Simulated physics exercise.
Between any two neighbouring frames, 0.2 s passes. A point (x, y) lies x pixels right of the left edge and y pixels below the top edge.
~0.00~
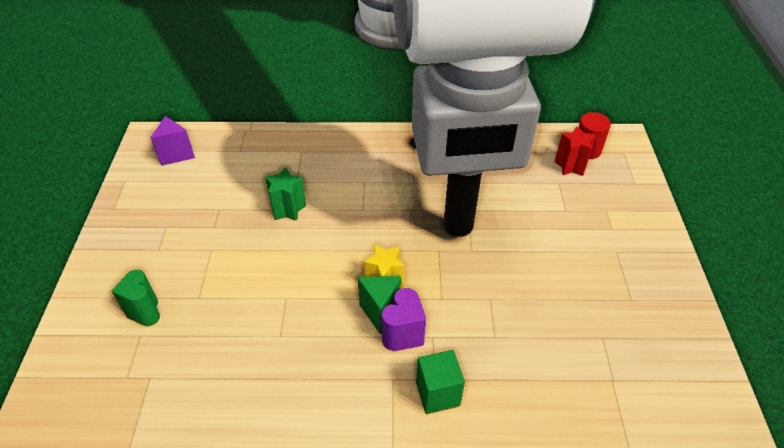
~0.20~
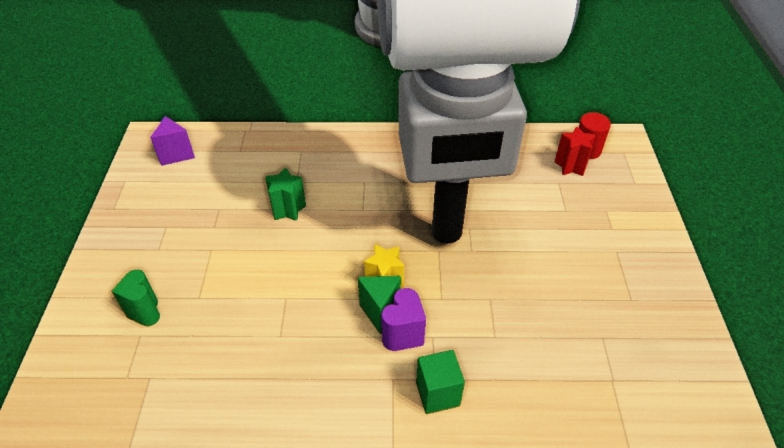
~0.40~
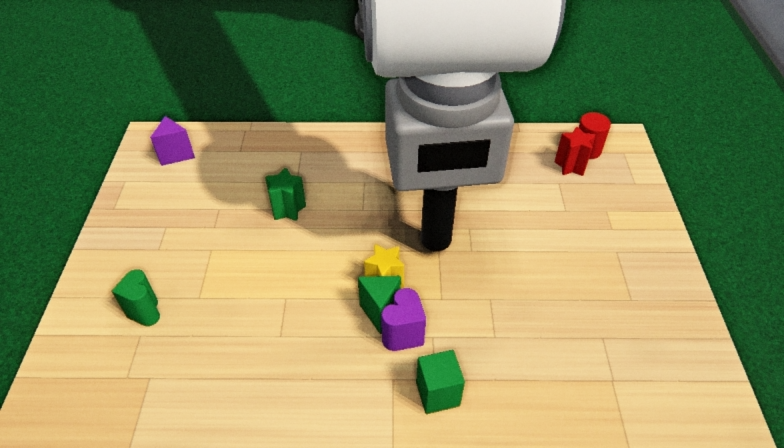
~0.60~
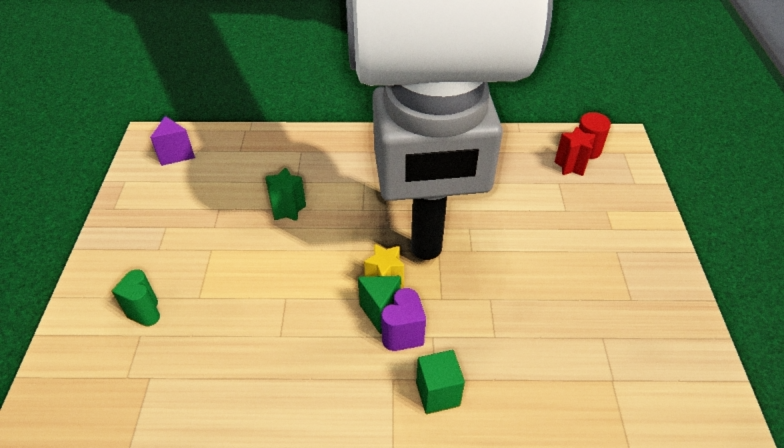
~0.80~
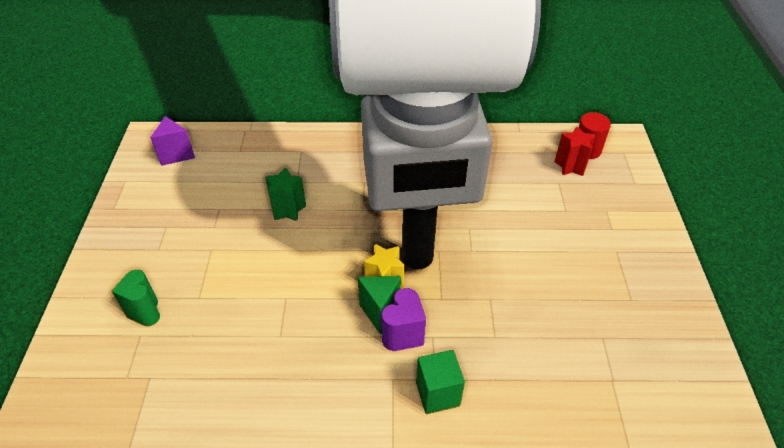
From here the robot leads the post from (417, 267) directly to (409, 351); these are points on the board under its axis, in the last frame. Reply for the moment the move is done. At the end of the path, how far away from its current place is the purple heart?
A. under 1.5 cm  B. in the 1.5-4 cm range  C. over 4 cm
Correct choice: C.
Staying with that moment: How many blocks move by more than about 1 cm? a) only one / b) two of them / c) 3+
It's b.
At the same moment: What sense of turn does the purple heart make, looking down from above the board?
It goes clockwise.
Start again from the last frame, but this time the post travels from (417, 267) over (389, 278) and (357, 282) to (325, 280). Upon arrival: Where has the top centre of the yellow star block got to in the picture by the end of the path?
Expect it around (314, 277).
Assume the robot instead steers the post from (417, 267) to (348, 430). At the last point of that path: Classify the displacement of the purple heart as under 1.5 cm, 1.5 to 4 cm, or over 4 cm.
Once the path is done, the purple heart lies more than 4 cm from its present place.
What follows on the original path. Halfway along, post (414, 299); green triangle (374, 291), turned 20° clockwise; yellow star block (384, 261), turned 25° clockwise; purple heart (403, 315).
At the end, post (409, 343); green triangle (370, 298), turned 55° clockwise; yellow star block (384, 261), turned 25° clockwise; purple heart (388, 360), turned 20° clockwise; green square not moved.
